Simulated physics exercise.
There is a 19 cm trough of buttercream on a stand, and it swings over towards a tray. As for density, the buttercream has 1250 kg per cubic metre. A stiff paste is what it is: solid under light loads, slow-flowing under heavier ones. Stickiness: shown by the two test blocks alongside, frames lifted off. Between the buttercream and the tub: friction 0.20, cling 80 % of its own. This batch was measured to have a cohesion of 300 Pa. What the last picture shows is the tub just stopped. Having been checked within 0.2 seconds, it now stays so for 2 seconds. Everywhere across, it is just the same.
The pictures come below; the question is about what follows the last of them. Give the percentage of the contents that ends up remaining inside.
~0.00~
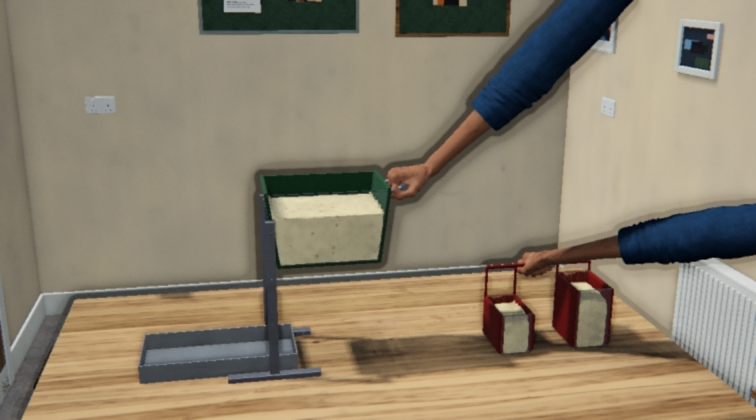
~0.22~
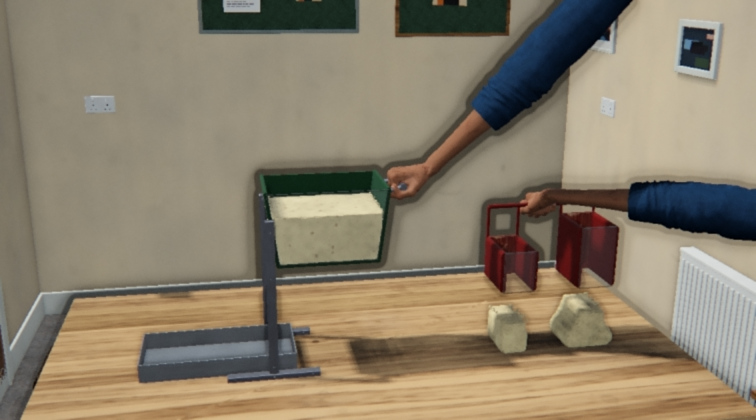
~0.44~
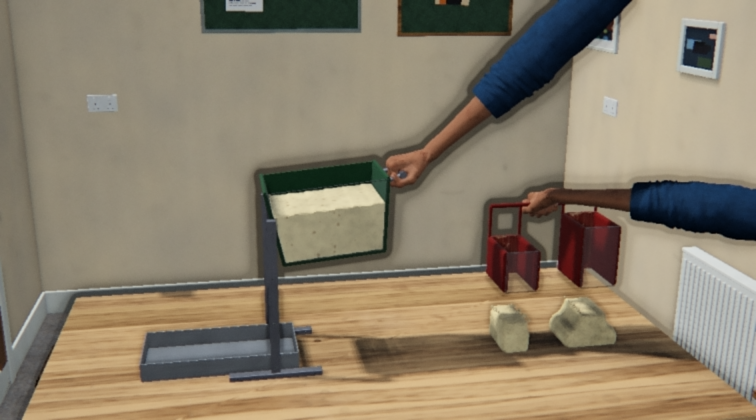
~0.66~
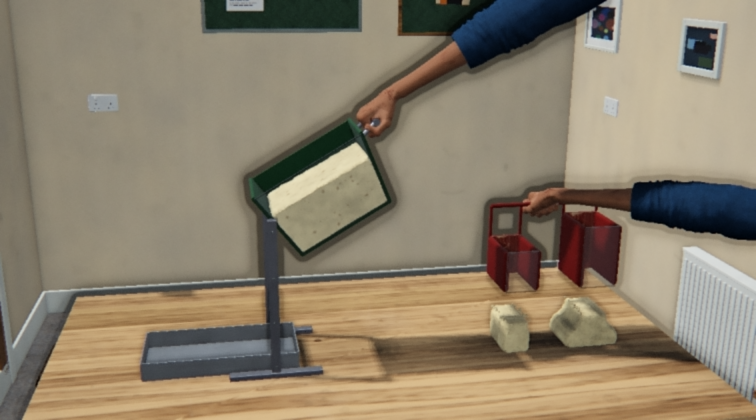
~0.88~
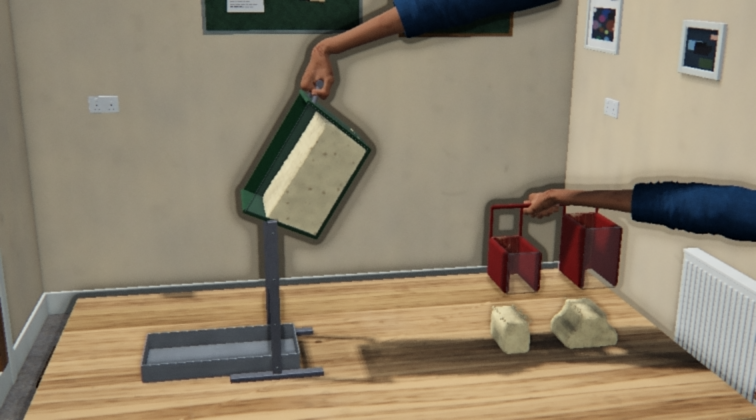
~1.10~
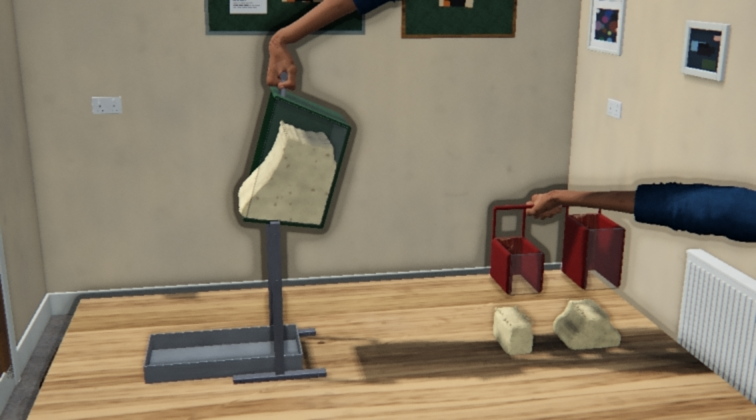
I would say roughly 55 per cent remains inside.
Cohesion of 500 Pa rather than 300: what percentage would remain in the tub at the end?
Roughly 95 per cent.
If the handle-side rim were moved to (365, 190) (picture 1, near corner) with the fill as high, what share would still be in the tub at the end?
75 %.
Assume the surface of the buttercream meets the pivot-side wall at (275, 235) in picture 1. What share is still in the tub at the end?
Roughly 95 per cent would still be in the tub at the end.
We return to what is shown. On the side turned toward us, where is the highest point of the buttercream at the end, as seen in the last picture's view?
Around (308, 180).
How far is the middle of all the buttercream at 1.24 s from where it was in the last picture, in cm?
The distance comes to some 5 cm.
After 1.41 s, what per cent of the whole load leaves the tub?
I reckon it's around 7 in a hundred.
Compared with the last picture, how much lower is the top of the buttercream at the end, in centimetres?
11 cm.
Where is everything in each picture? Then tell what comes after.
Handle-side rim at (388, 190), tilt 0 degrees; highest point of the buttercream at (280, 218); test blocks 9.3 cm, 14 cm high (left to right), in the first frame.
Handle-side rim at (387, 189), tilt 0 degrees; highest point of the buttercream at (279, 217); test blocks 9.0 cm, 11 cm high (left to right), in the second frame.
Handle-side rim at (387, 179), tilt 5 degrees; highest point of the buttercream at (381, 203); test blocks 8.9 cm, 9.9 cm high (left to right), in the third frame.
Handle-side rim at (360, 134), tilt 30 degrees; highest point of the buttercream at (368, 160); test blocks 8.9 cm, 9.9 cm high (left to right), in the fourth frame.
Handle-side rim at (307, 104), tilt 58 degrees; highest point of the buttercream at (325, 125); test blocks 8.9 cm, 9.9 cm high (left to right), in the fifth frame.
Handle-side rim at (276, 100), tilt 74 degrees; highest point of the buttercream at (290, 138); test blocks 8.9 cm, 9.9 cm high (left to right), in the sixth frame.
By 1.24 s, the tub is at 74 degrees and holds 83 %.
By 1.41 s, the tub is at 74 degrees and holds 62 %.
By 1.58 s, the tub is at 74 degrees and holds 55 %.
By 1.75 s, the tub is at 74 degrees and holds 55 %.
By 3.10 s, at the end, the tub is at 74 degrees and holds 55 %.
